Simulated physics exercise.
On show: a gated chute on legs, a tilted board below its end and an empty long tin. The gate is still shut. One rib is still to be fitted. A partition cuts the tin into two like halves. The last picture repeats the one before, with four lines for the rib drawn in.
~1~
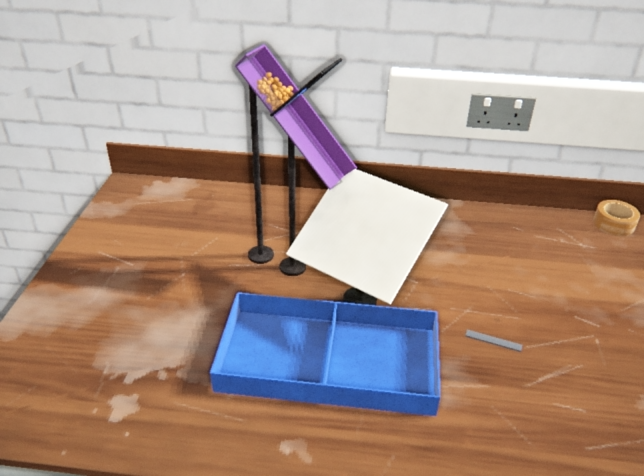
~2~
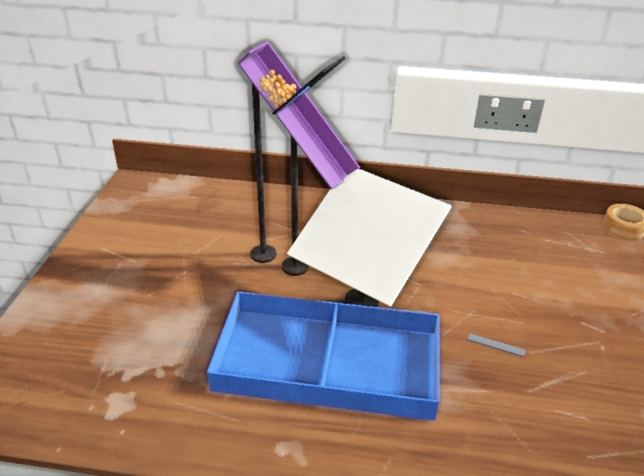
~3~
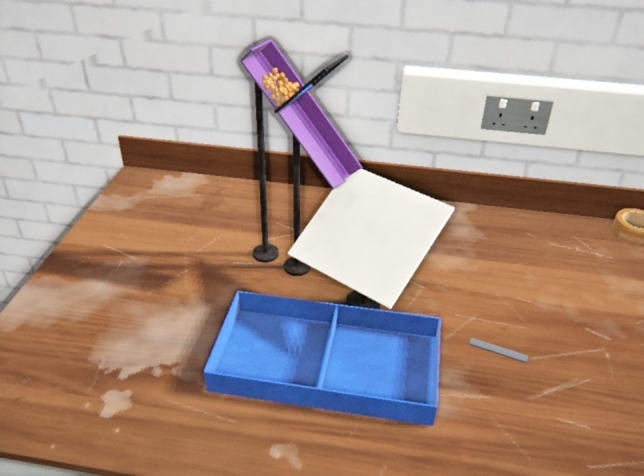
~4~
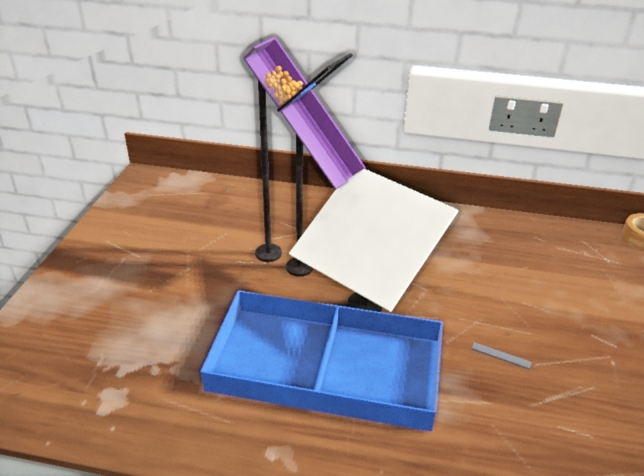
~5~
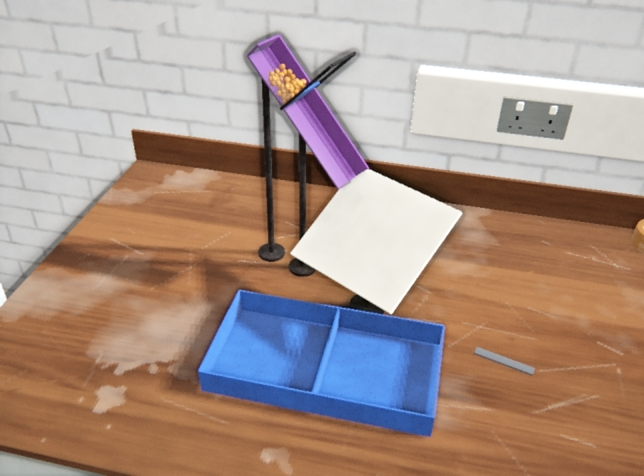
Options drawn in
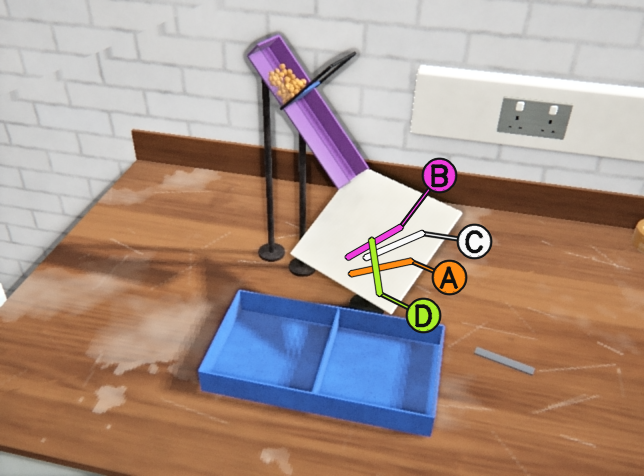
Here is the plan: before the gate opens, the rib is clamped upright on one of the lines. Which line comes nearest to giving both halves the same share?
The best line is D.
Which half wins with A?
Left.
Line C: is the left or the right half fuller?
More lands on the left.
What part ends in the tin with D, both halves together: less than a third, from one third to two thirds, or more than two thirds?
More than two thirds.
On the marked copy, line A from (410, 261) to (351, 273); line B from (400, 227) to (348, 257); line C from (422, 233) to (366, 257); line D from (371, 240) to (379, 293).
For line A, of what is caught, all but a few in the left half, only a few in the right.
For line B, of what is caught, the bulk in the left half, a small share in the right.
For line C, of what is caught, all but a few in the left half, a small share in the right.
For line D, of what is caught, close to a third in the left half, close to two thirds in the right.
